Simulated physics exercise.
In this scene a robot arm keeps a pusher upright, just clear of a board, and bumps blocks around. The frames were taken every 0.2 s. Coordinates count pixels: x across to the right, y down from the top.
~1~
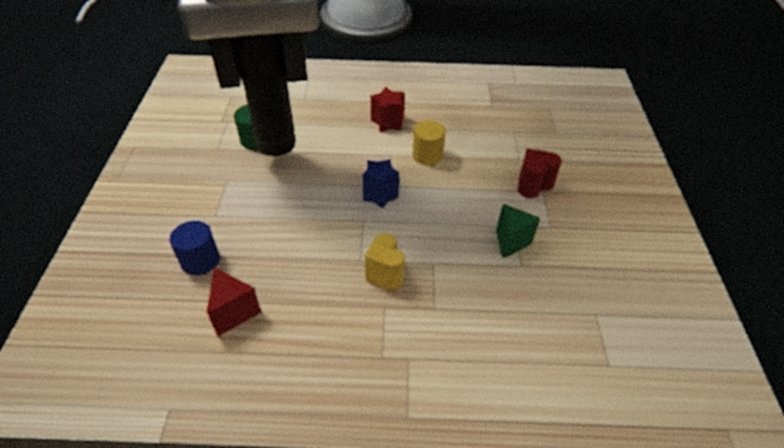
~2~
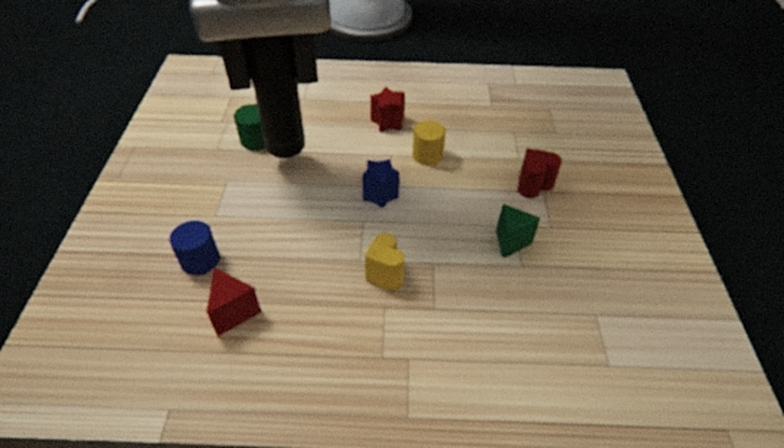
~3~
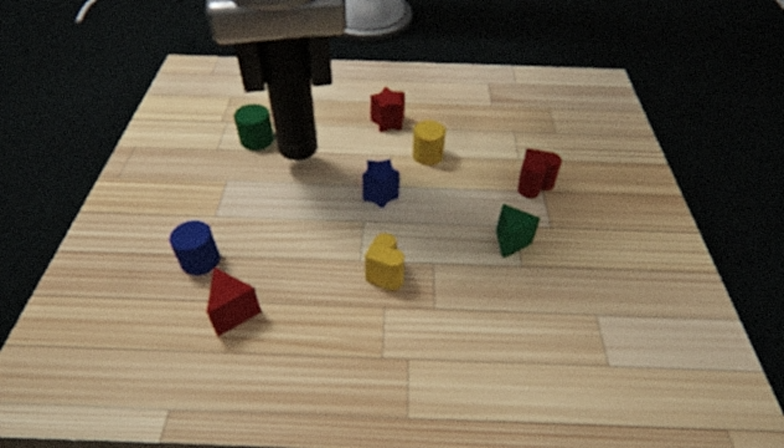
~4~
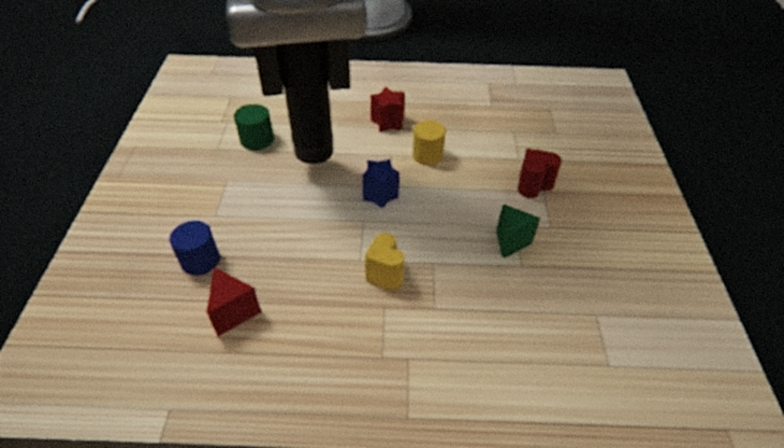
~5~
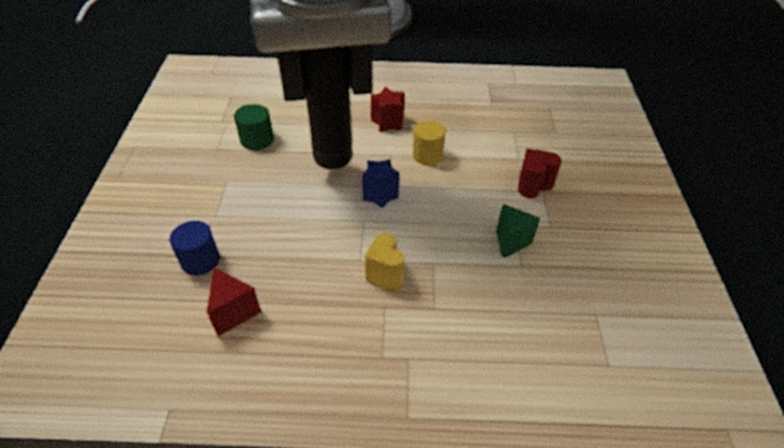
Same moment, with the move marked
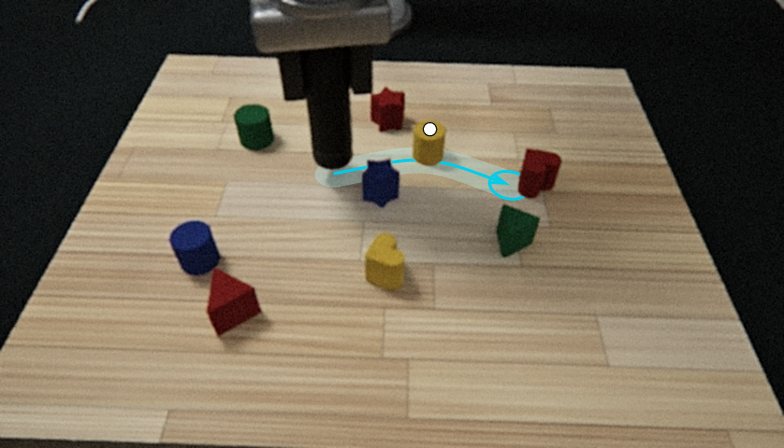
A dark, rod-like pusher on a robotic arm hangs over a pale wooden board, seen from above at an angle against a black surround. Red, blue, green and yellow blocks lie scattered around, with a blue star near the middle, a yellow heart below it and a green cylinder at upper left. The pusher glides right and slightly downward toward the blue star, while the blocks and camera stay still.
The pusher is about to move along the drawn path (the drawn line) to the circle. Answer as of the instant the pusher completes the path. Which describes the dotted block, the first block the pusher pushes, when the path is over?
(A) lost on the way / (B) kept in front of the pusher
Option A.
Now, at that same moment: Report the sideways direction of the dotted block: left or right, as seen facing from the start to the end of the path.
The answer is left: Facing from the path's start to its end, that's where the dotted block shifts.
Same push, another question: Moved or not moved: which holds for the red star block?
By the last moment of the path, the red star block has stayed put.
The drawn path runs from (335, 174) by way of (393, 162) and (452, 165) to (510, 185); the dot is on the yellow cylinder.
One third of the way, pusher (394, 146); nothing pushed yet.
Two thirds of the way, pusher (455, 149); yellow cylinder (480, 124).
At the end, pusher (514, 169); blue star block not moved; red star block not moved; yellow cylinder (488, 125); red heart block (553, 162).
